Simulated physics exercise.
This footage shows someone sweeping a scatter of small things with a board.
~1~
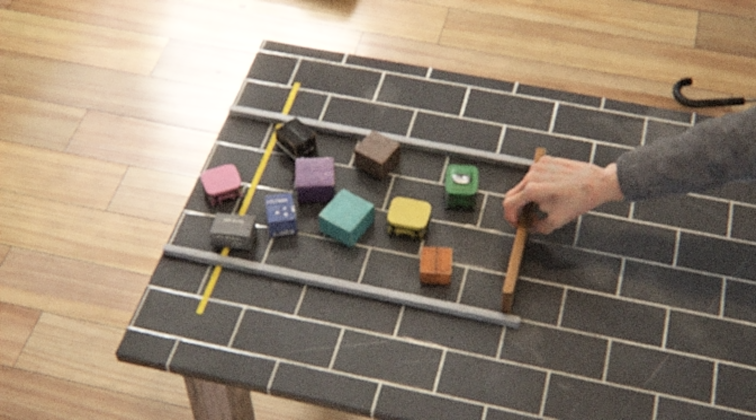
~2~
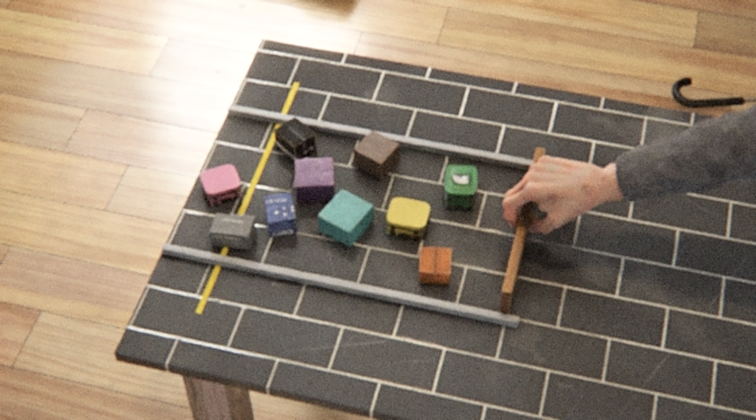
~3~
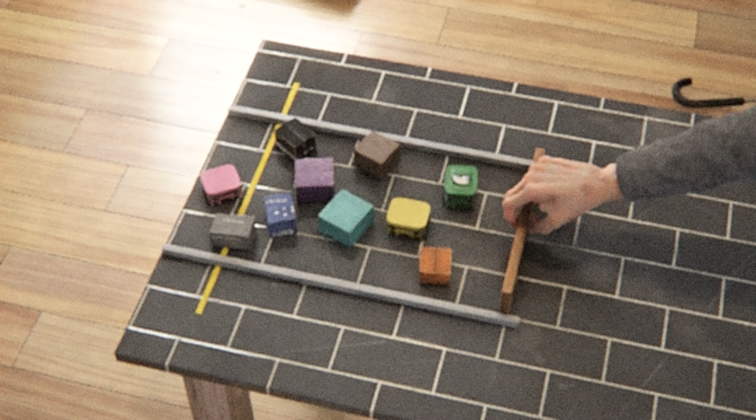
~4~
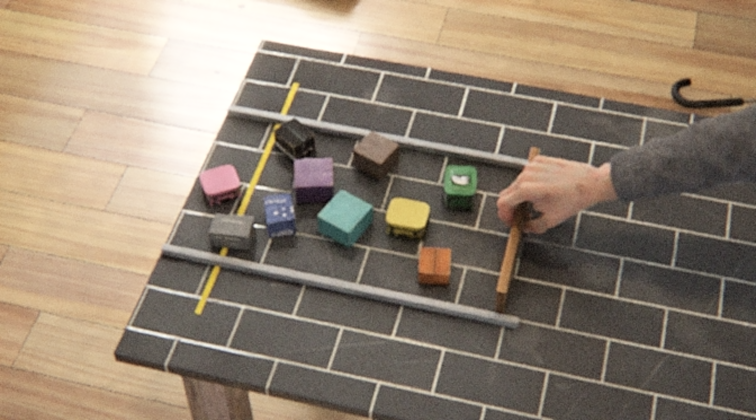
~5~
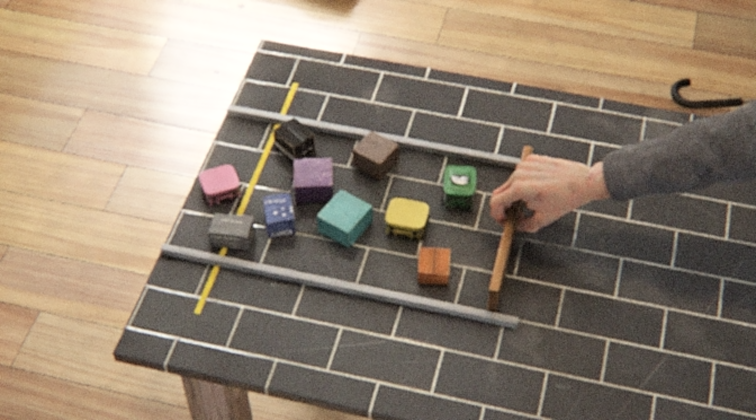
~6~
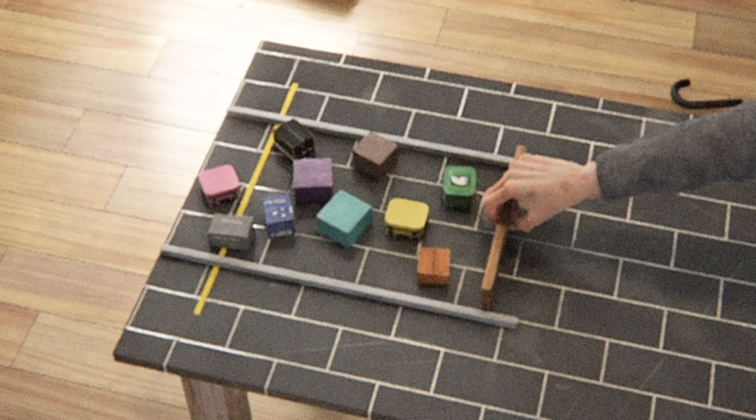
Wooden board held by a hand sliding slightly left between two rails, toward small colourful objects that stay still on dark tiles.
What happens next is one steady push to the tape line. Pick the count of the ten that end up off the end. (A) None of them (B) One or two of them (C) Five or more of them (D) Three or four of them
Three or four of them.
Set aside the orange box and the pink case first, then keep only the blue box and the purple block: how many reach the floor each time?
2 for the first case, 2 for the second.
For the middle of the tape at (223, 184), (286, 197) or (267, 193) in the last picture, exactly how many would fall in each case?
Per try: 7; 1; 4.
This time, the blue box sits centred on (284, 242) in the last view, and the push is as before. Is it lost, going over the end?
From that start the object is safe.
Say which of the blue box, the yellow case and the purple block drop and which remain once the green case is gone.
In that case the blue box goes off the edge, the yellow case stays where it is, the purple block stays where it is.
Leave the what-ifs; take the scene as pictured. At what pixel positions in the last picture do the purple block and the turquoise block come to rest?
Listed in order, first is (208, 153) and the other is (187, 196).
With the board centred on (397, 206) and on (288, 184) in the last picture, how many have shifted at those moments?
First 5 and then 10.
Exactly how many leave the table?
Result - number fallen: 4.
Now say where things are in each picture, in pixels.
The first frame shows pink case (222, 186); grey box (234, 232); black box (296, 140); board (524, 229); tape (252, 189).
The second frame shows grey box (233, 231); yellow case (408, 219).
The third frame shows black box (296, 140); orange box (435, 266).
The fourth frame shows pink case (221, 186); turquoise block (345, 219).
The fifth frame shows grey box (232, 232); purple block (314, 181).
The sixth frame shows pink case (220, 186); grey box (232, 232); black box (294, 141); board (504, 227); tape (250, 189).
A little later, none off yet; pink case at rest near (220, 186); grey box at rest near (232, 232); black box at rest near (294, 141).
Next, none off yet; pink case at rest near (220, 186); grey box shifted a little near (221, 234); black box moving near (287, 138).
Later still, none off yet; pink case shifted about its own width near (200, 179); grey box tilted a little near (158, 231); black box shifted well along near (229, 123).
When it is over, the number that fall off is three or four; down, blue box, black box, grey box and pink case.
